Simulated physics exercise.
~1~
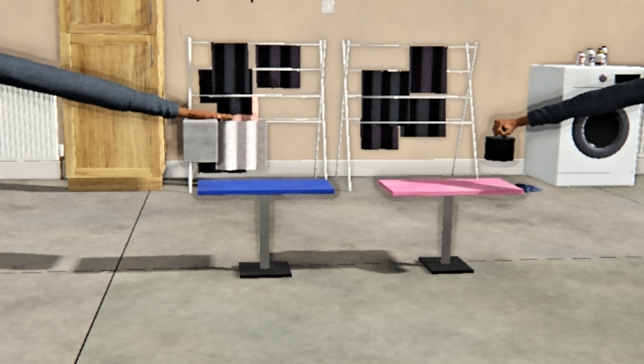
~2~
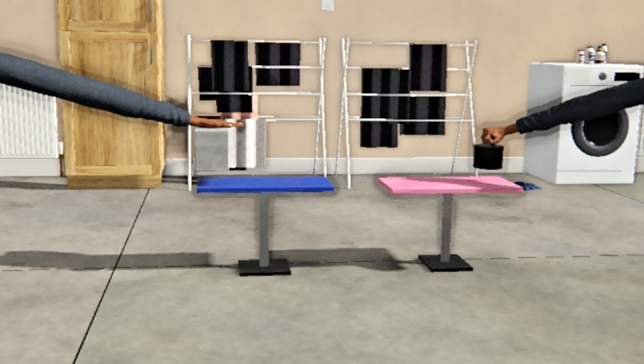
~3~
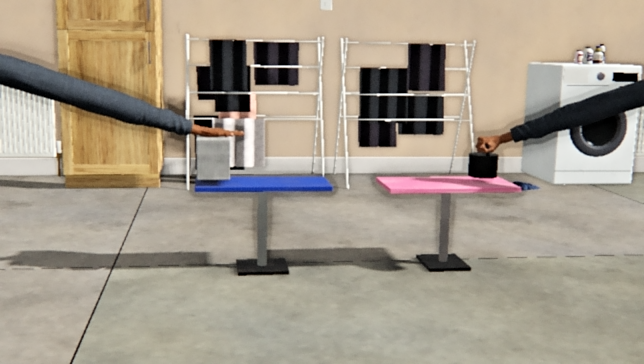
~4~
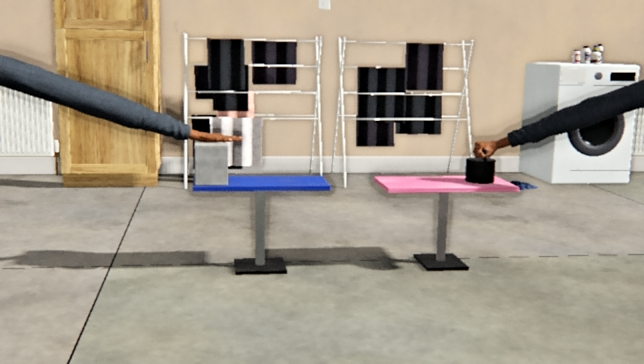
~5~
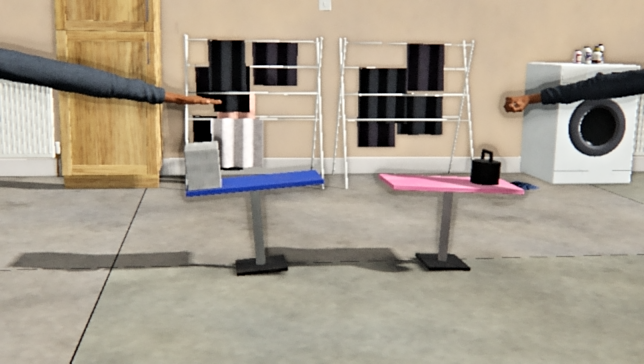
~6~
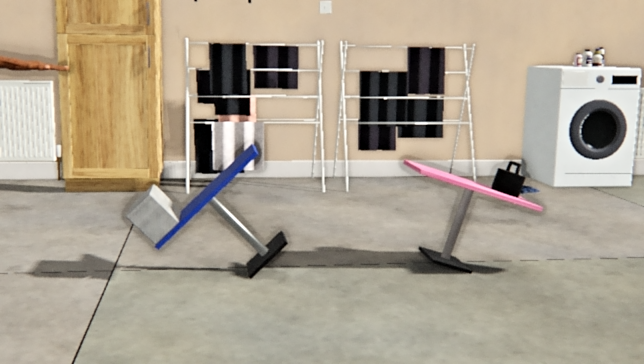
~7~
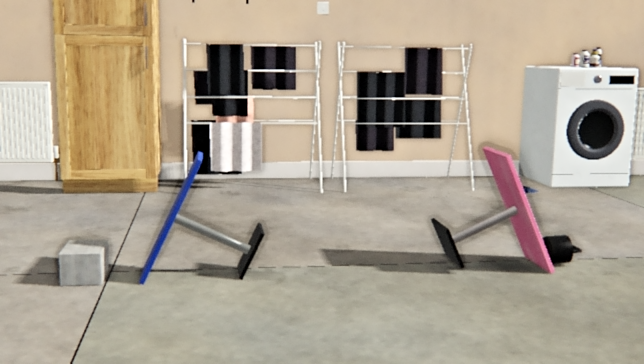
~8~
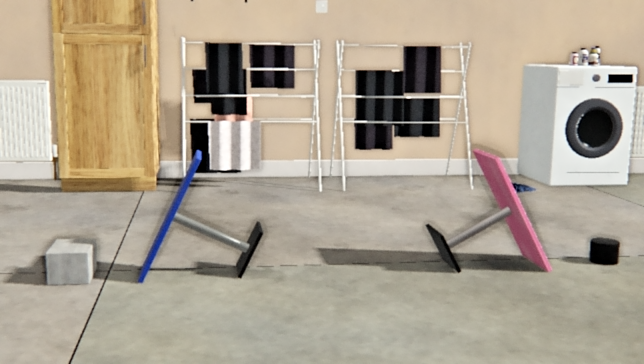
Two dark-sleeved arms reach in from the left and right of a laundry room, seen from the front by a slightly swaying camera, with drying racks, a wooden cupboard and a washing machine behind. The left hand lowers a grey block onto the left end of a blue side table, while the right hand sets a black object with a handle near the right end of a pink one. Both hands let go and draw back. The blue table topples left and the pink one topples right, spilling their loads. Both tables end tipped over, with the block and black object on the floor.
